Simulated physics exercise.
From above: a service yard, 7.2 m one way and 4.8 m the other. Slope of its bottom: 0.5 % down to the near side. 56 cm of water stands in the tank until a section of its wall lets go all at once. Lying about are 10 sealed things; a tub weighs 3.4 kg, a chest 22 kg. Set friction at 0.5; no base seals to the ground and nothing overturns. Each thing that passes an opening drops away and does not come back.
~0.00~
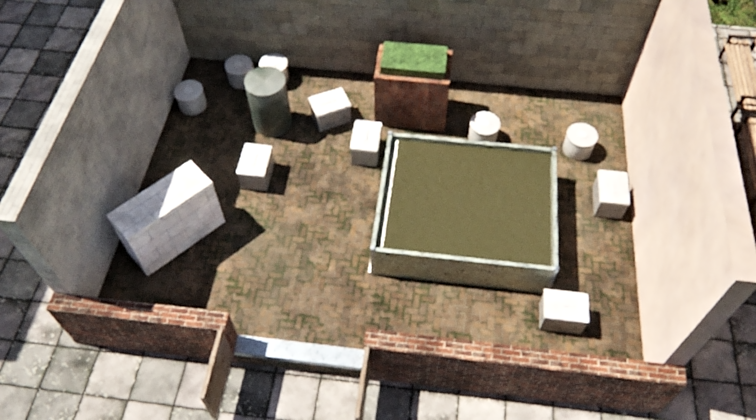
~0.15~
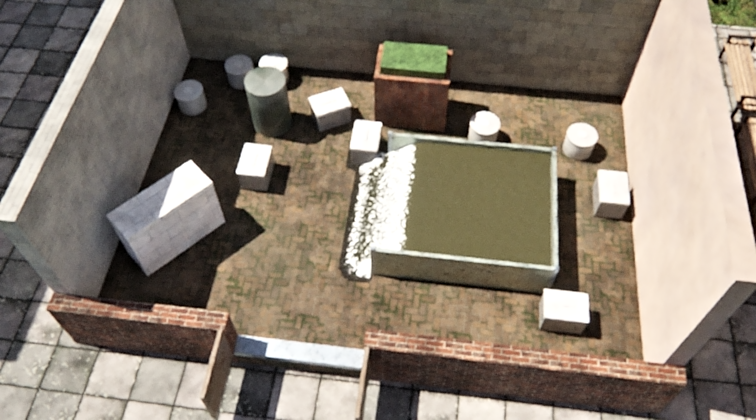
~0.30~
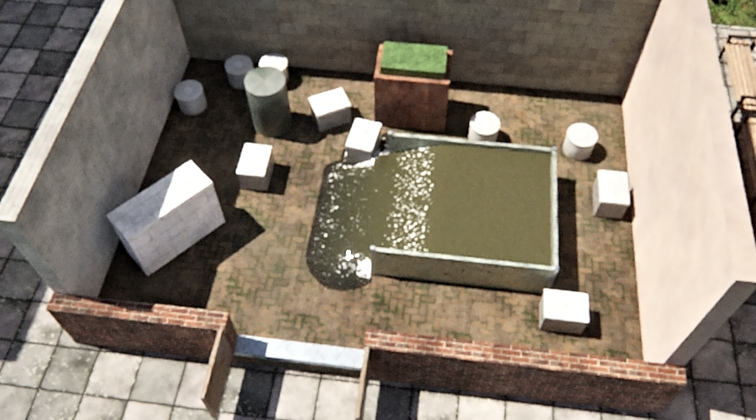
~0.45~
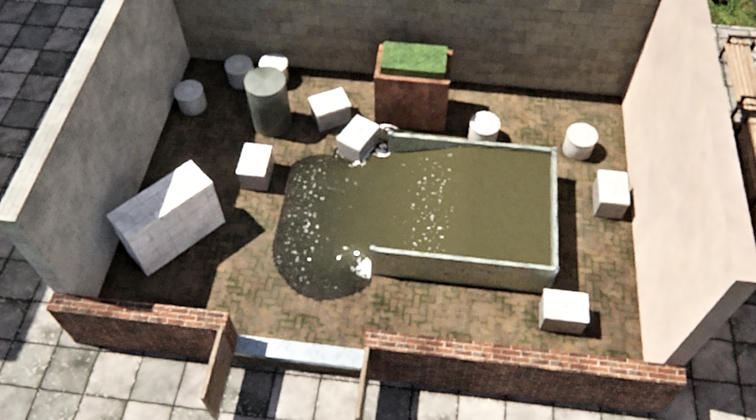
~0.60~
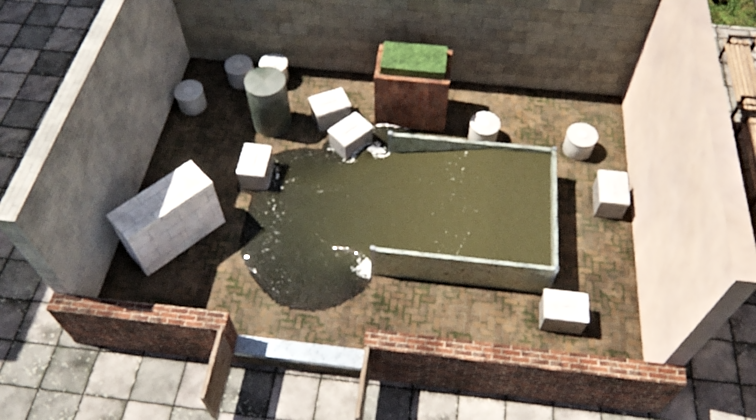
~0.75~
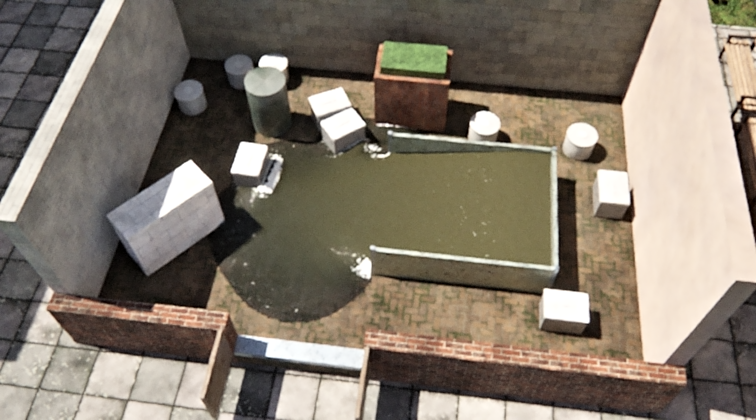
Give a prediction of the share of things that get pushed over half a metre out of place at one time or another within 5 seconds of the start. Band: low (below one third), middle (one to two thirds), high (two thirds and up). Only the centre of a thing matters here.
Middle.
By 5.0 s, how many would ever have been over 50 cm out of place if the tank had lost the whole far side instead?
Then it comes to 9.
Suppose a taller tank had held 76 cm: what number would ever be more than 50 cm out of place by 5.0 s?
With that change, 6 of them.
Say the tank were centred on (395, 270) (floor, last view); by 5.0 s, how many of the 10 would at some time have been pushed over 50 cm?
Result: 4.
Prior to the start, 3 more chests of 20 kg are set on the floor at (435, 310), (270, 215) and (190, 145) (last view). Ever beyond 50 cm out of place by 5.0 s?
Each in turn ends up within the limit, beyond the limit, beyond the limit.
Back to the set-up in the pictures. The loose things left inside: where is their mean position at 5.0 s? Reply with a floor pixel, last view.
That lands at roughly (417, 142).
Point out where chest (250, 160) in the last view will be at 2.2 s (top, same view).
It would be close to (170, 102) by then.
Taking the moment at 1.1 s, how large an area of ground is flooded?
Near 13 m2 in all.
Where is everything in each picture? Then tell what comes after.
In the first picture, a chest at (366, 135), on the bottom; a chest at (254, 159), on the bottom; 4.4 m2 under water; 0 of 10 have shifted.
In the second picture, a chest at (366, 135), on the bottom; a chest at (254, 159) rests on the ground; water covers 5.4 m2; 0 of 10 have shifted.
In the third picture, a chest at (364, 134) rests on the ground, 4 cm from its start; a chest at (254, 159), on the bottom; water covers 6.5 m2; 0 of 10 have shifted.
In the fourth picture, a chest at (358, 132), on the bottom, 14 cm from its start; a chest at (254, 159) rests on the ground; water covers 7.7 m2; 1 of 10 have shifted.
In the fifth picture, a chest at (350, 128) rests on the ground, 27 cm from its start; a chest at (254, 159) rests on the ground; water covers 9.2 m2; 1 of 10 have shifted.
In the sixth picture, a chest at (343, 123), on the bottom, 42 cm from its start; a chest at (250, 159) rests on the ground, 7 cm from its start; 10.5 m2 under water; 2 of 10 have shifted.
After 1.1 s 2 of 10 are over 50 cm from their spots; 0 afloat.
After 2.2 s 3 of 10 are over 50 cm from their spots; 1 afloat.
After 3.5 s 5 of 10 are over 50 cm from their spots; 4 afloat.
After 5.0 s 4 of 10 are over 50 cm from their spots, and 5 have been at some point; 6 afloat.
